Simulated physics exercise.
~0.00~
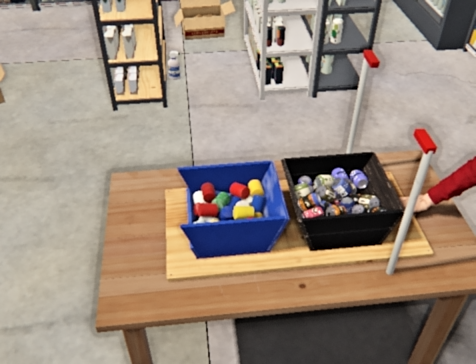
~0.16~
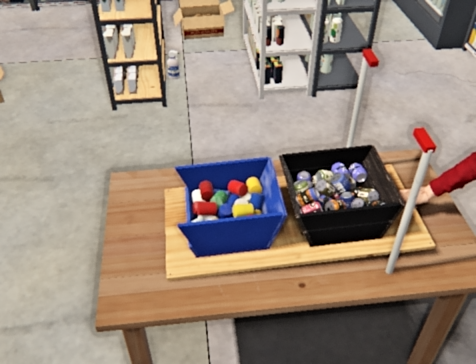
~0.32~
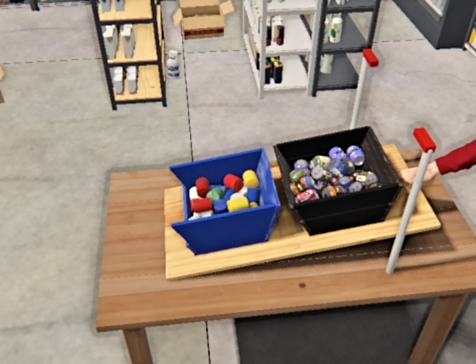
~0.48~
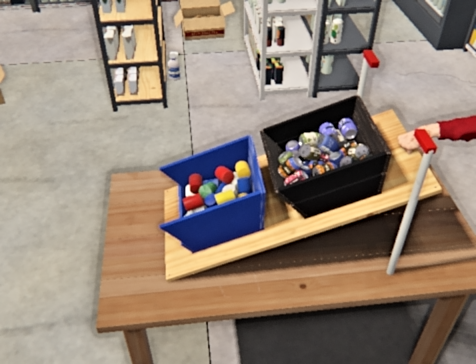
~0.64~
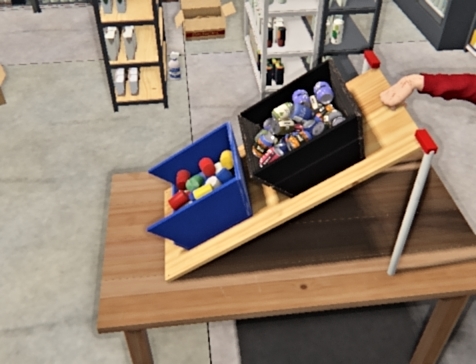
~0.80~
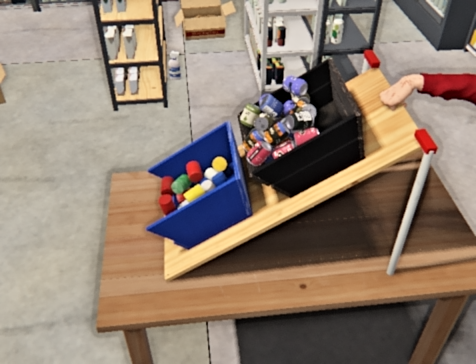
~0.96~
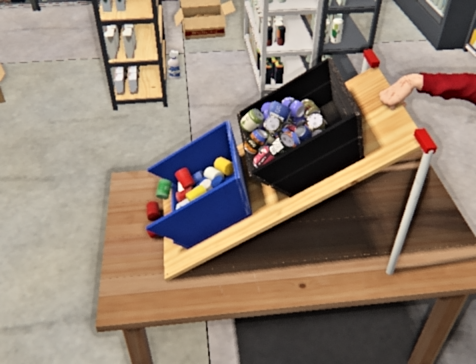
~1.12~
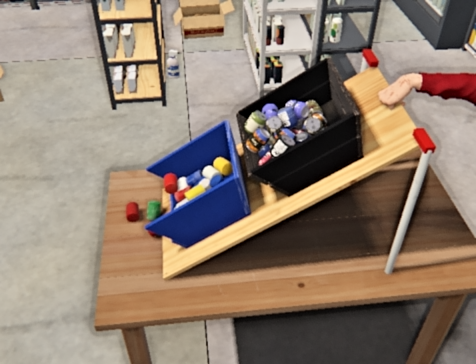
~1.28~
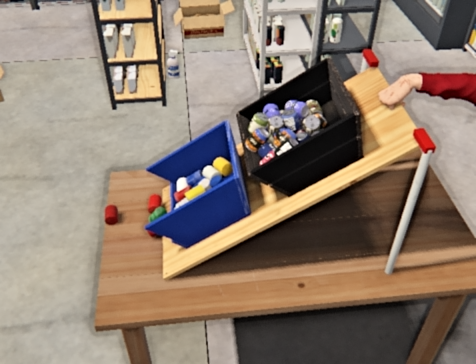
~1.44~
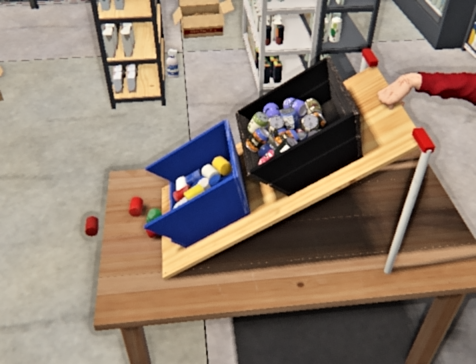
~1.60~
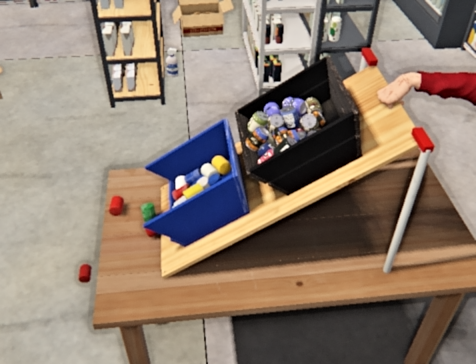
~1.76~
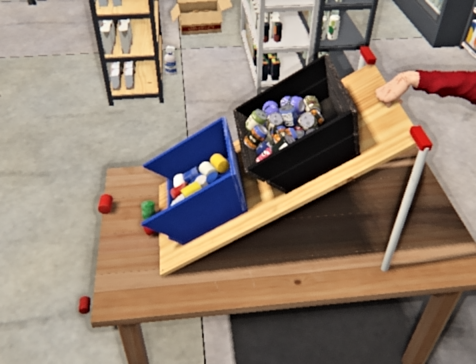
The clip shows a hand raising the right end of a board on a table, tilting a blue tub and a black tub; a few red and green pieces spill from the blue tub's left end, one dropping off the table's edge, while the black tub keeps its small cans.
